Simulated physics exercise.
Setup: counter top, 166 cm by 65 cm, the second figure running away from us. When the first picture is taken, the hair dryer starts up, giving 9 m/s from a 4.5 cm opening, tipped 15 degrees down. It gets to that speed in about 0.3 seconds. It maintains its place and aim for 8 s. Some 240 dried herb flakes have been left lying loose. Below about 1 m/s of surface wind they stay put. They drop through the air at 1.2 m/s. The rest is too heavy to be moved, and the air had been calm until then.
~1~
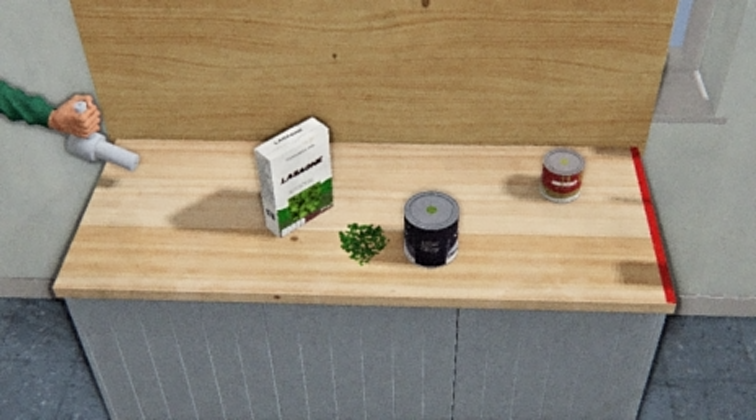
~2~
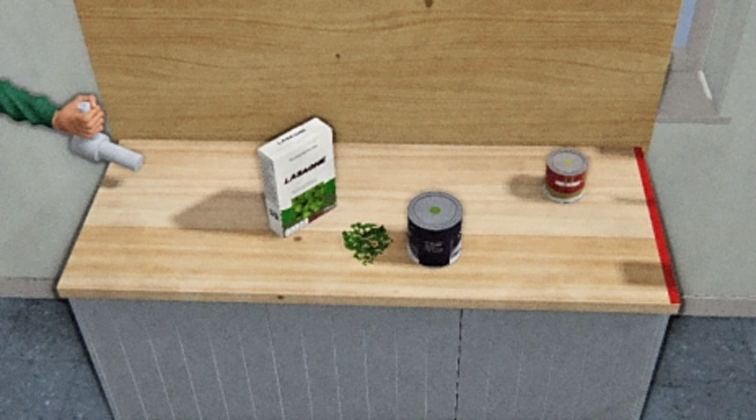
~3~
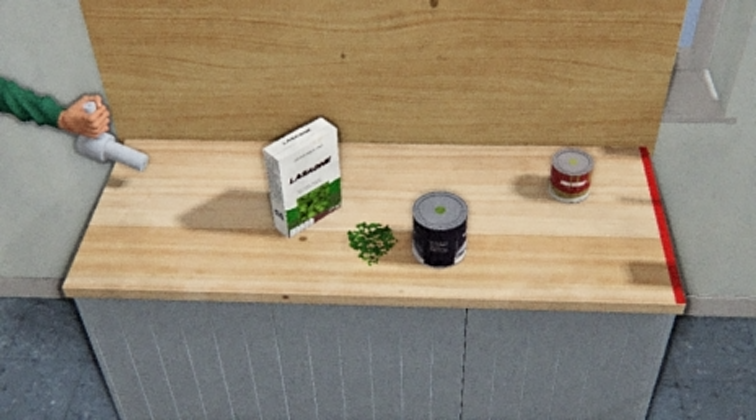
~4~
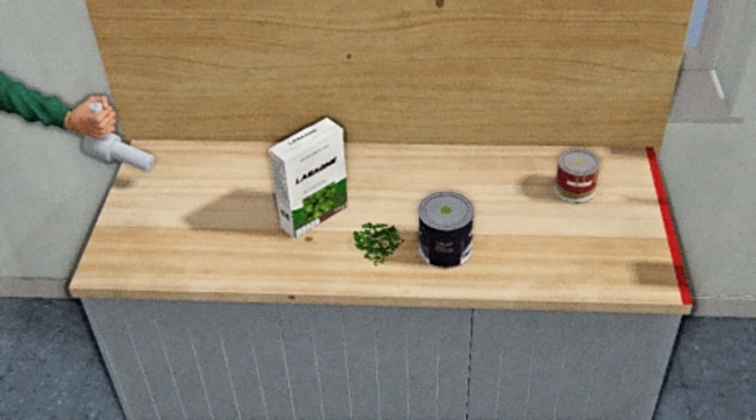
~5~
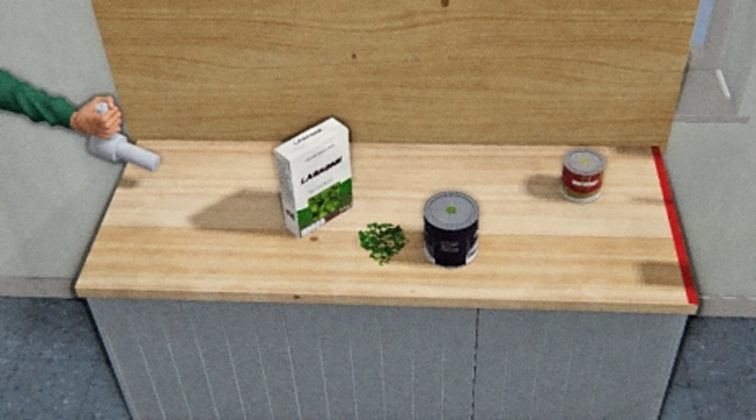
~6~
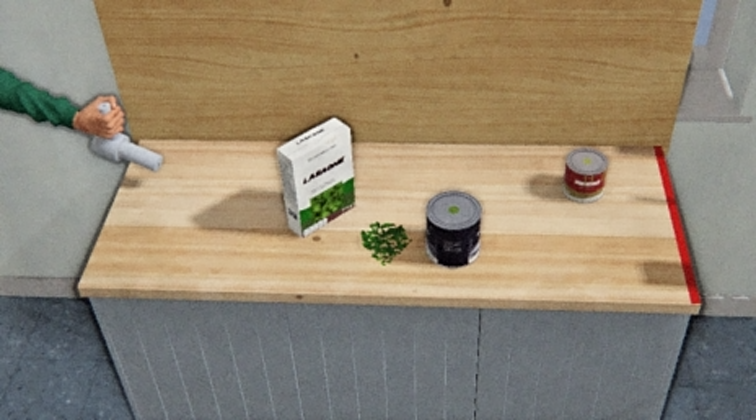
A hand in a green sleeve held a pale hair dryer over a wooden counter with a lasagne box, two tins and loose dried herbs, and nothing stirred as the view drifted slightly.
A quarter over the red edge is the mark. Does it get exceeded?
No, it is not passed.
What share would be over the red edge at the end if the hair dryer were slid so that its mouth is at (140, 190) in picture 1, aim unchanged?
That would come to roughly 0 %.
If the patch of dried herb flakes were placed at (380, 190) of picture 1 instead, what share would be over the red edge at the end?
It would come to some 40 in a hundred.
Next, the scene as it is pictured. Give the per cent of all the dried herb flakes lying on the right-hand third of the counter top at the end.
I'd estimate around 0 per cent.
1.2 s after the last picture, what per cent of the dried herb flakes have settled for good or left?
Some 100 per cent.
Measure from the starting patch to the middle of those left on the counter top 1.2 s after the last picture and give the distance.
Around 0 cm from the start.
Then, 1.2 s after the last picture, 0 % are over the red edge; the middle of those still in play is near (385, 242); 100 % have settled or left.
Then, 2.2 s after the last picture, 0 % are over the red edge; the middle of those still in play is near (385, 242); 100 % have settled or left.
Then, 4.1 s after the last picture, 0 % are over the red edge; the middle of those still in play is near (385, 242); 100 % have settled or left.
Then, 7.7 s after the last picture, at the end, 0 % are over the red edge; the middle of those still in play is near (385, 242).
